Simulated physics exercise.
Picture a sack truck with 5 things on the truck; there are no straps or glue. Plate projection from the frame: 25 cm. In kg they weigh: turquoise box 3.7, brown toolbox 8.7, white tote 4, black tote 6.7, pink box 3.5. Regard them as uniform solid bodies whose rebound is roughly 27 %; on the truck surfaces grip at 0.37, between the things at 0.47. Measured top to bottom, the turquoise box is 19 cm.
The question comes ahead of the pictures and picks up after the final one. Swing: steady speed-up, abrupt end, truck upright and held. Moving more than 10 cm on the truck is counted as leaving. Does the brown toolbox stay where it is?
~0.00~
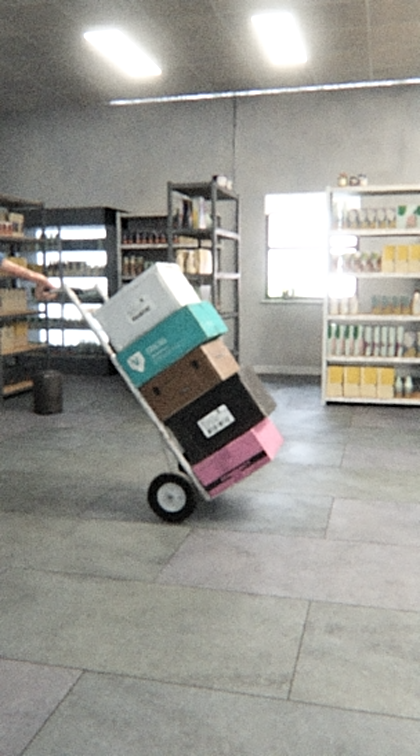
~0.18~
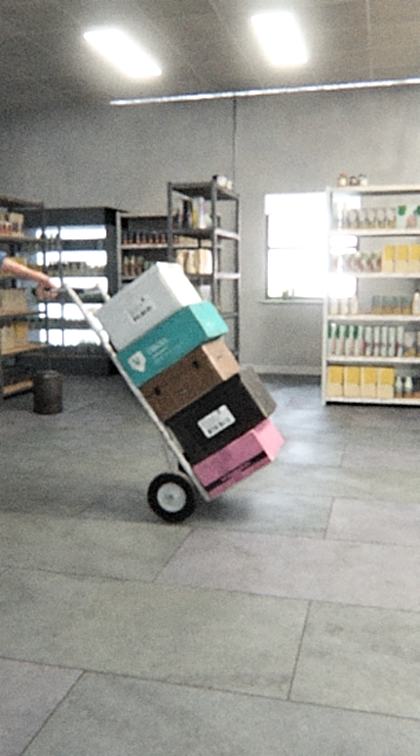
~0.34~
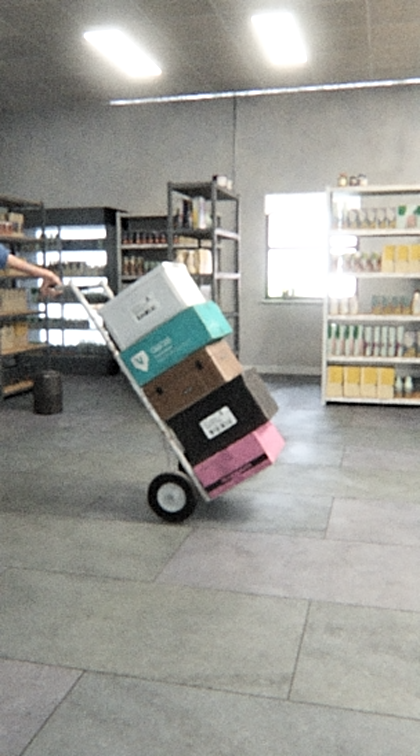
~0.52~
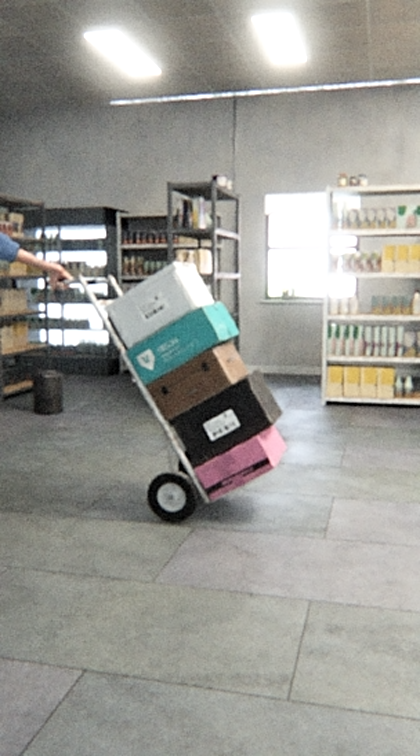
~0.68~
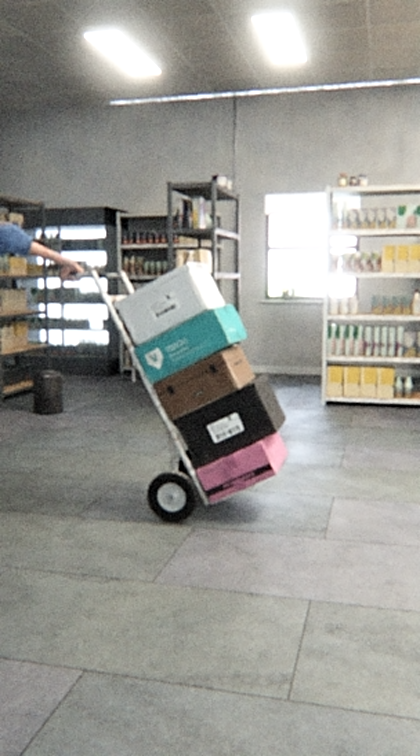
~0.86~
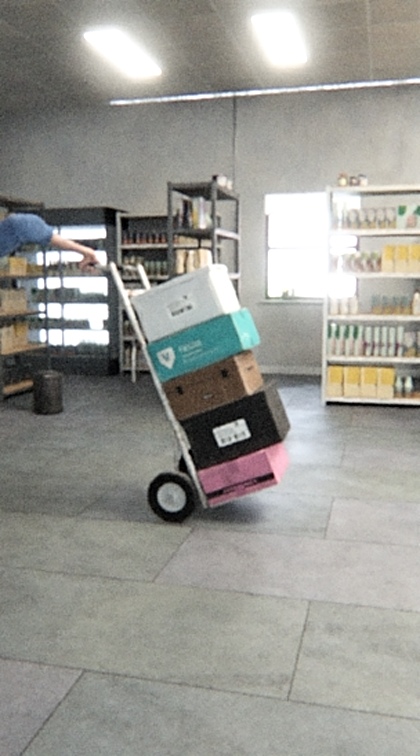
Yes.
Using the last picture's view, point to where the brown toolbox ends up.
At pixel (250, 403) or so, give or take.
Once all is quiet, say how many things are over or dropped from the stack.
Altogether, 0.
After 1.56 s, truck upright; brown toolbox tipped 7° from how it sat near (263, 402); white tote tipped 7° from how it sat; turquoise box tipped 7° from how it sat.
After 2.16 s, truck upright; brown toolbox tipped 8° from how it sat near (265, 402); white tote tipped 8° from how it sat; turquoise box tipped 8° from how it sat.
At rest (3.1 s), all 5 in place, give or take 10 cm. Seen from the same camera at the end, brown toolbox near (250, 403).
